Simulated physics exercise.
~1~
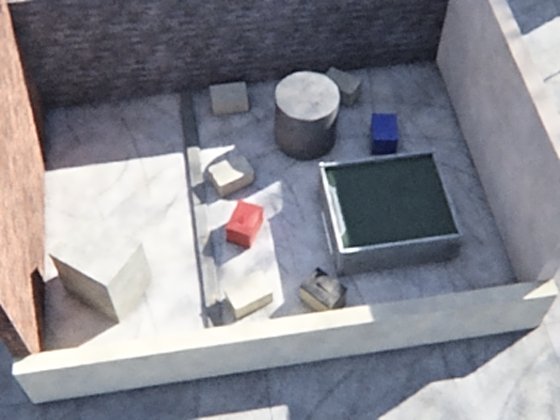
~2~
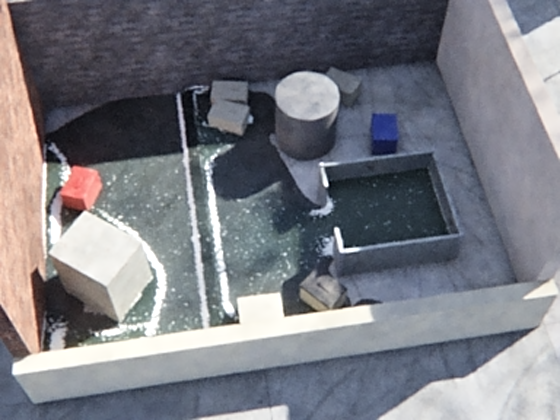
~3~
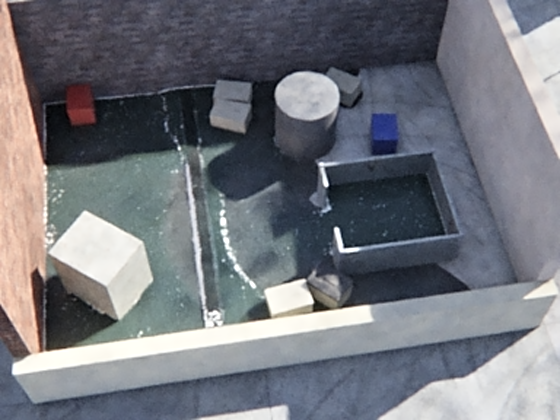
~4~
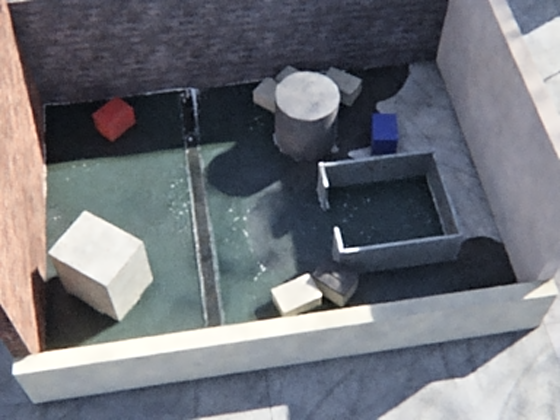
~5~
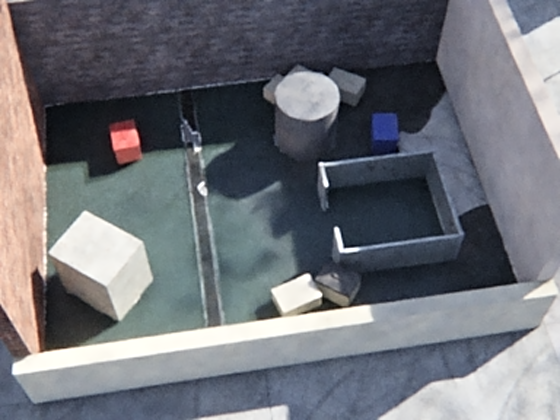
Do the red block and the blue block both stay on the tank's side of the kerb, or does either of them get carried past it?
The red block is carried over the kerb to the left side, while the blue block stays short of it, beside the tank.
